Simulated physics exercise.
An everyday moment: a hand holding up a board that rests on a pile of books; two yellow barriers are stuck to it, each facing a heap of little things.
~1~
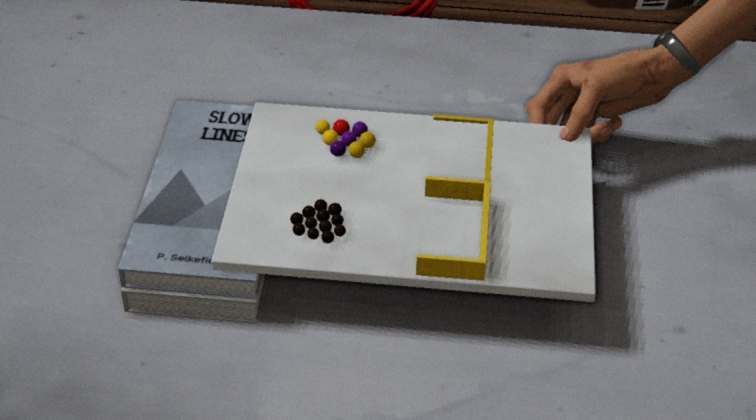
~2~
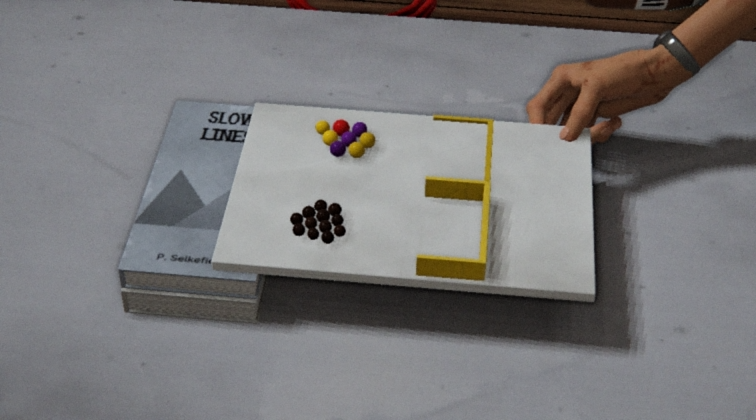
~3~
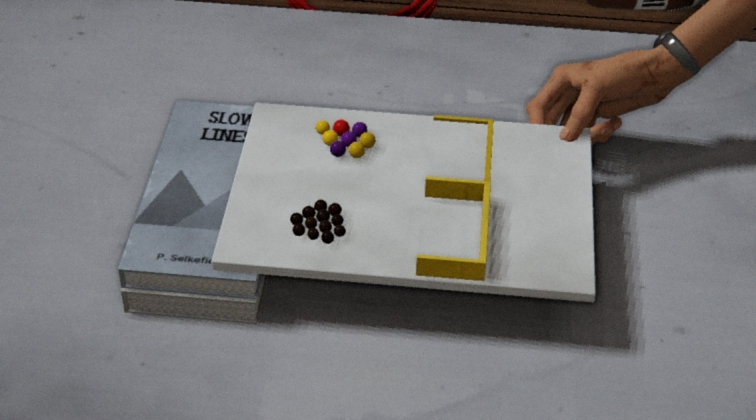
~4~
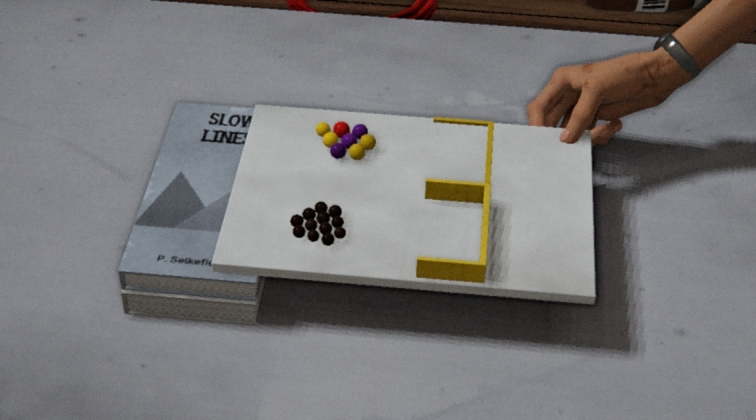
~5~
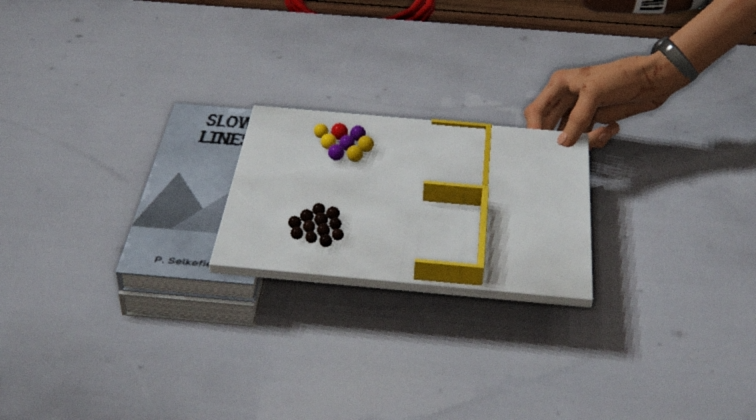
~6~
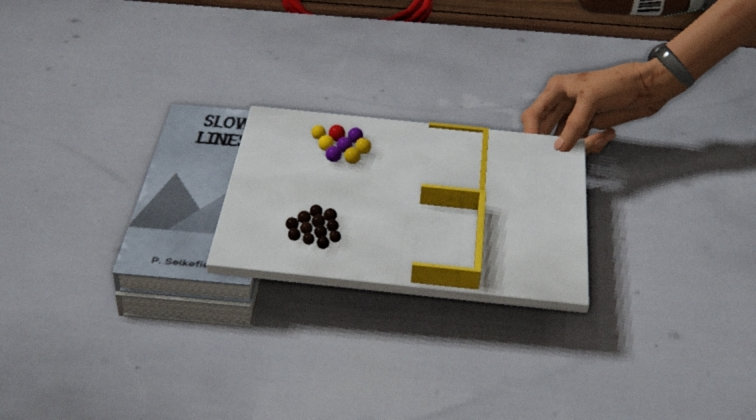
A hand held up one end of a white board resting on some books, with colorful balls and dark balls sitting still near yellow barriers, then lowered its end very slightly.
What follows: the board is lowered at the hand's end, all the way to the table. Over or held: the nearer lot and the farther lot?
The nearer lot is stopped by its bar; the farther lot gets over its bar.
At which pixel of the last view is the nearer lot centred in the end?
Roughly at (463, 259).
Then, 0.28 s past the last view, board sloping at 7°; nearer lot where it was; farther lot where it was.
Then, 0.59 s past the last view, board resting at 10°; nearer lot on its way down; farther lot on its way down.
Then, 0.95 s past the last view, board resting at 10°; nearer lot has reached its bar; farther lot about two thirds past its bar.
Finally, board resting at 10°; nearer lot gathered behind its bar; farther lot about two thirds past its bar.
